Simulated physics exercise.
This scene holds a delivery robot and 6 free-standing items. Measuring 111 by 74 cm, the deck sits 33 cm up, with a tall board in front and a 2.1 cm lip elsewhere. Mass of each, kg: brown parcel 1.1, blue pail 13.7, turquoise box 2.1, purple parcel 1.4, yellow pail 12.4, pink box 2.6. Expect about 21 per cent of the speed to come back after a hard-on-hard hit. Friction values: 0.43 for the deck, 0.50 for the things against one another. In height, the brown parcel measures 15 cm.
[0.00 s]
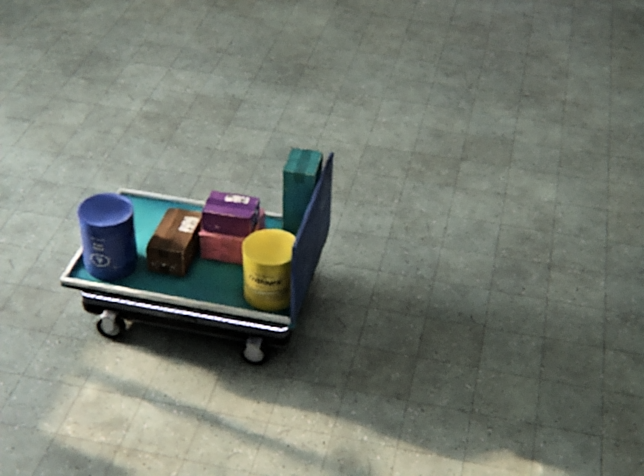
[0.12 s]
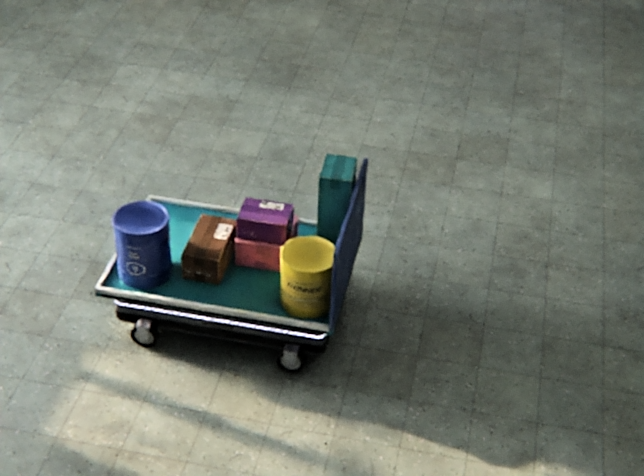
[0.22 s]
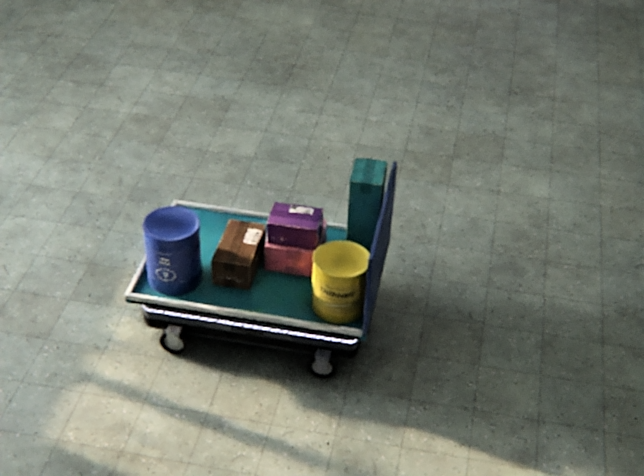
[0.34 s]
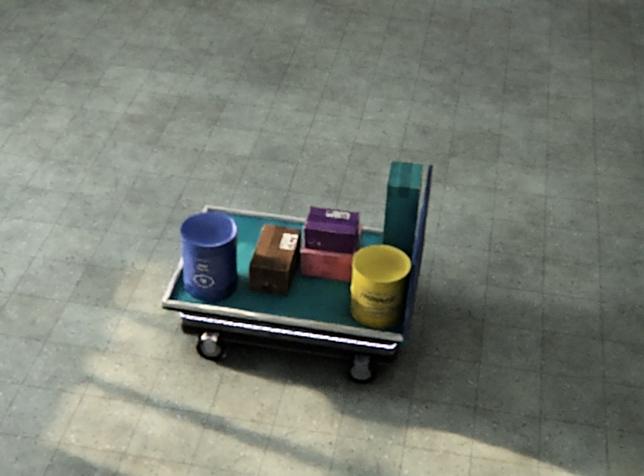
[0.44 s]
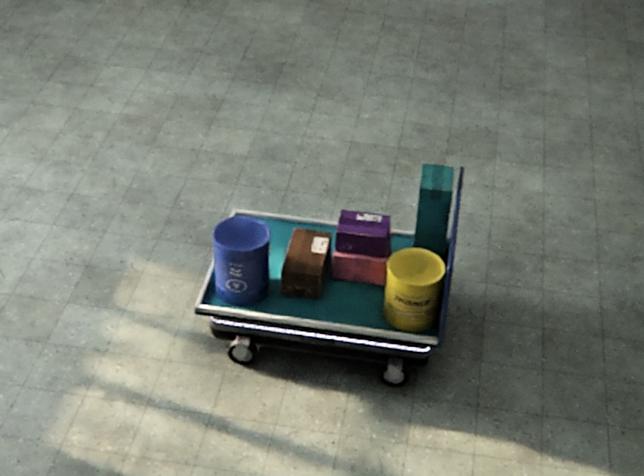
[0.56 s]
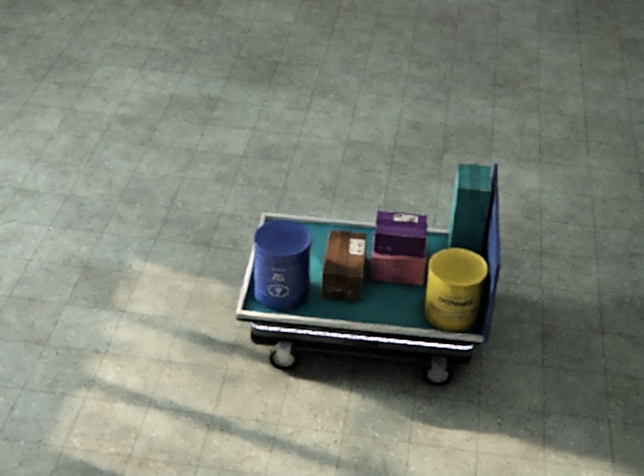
The clip opens on a flat cart at the left of a tiled floor, carrying a blue pail, a yellow pail and several coloured boxes. It rolls steadily rightward past patches of light, turning very slightly, while its load rides along with hardly any visible shifting on the deck.
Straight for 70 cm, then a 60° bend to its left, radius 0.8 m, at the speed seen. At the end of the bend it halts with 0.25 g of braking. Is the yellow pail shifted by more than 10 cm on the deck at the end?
In range.
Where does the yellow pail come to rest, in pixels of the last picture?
It comes to rest near (615, 119).
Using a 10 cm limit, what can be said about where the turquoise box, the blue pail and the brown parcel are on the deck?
Turquoise box: Is displaced; blue pail: Remains in place; brown parcel: Remains in place.
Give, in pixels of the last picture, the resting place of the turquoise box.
My guess is roughly (580, 86).
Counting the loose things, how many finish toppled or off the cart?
I make it 0.
After 0.76 s, cart has run 114 cm, turned 21°; yellow pail 7° off upright near (526, 259); turquoise box moved 16 cm; purple parcel moved 7 cm.
After 1.06 s, cart has run 159 cm, turned 53°; yellow pail moved 3 cm near (567, 182); turquoise box moved 25 cm; purple parcel moved 11 cm.
In the end (2.3 s), not toppled but over 10 cm from the start, turquoise box and purple parcel; the other 4 under 10 cm from the start. At the end, from the last picture's camera, yellow pail near (615, 119).
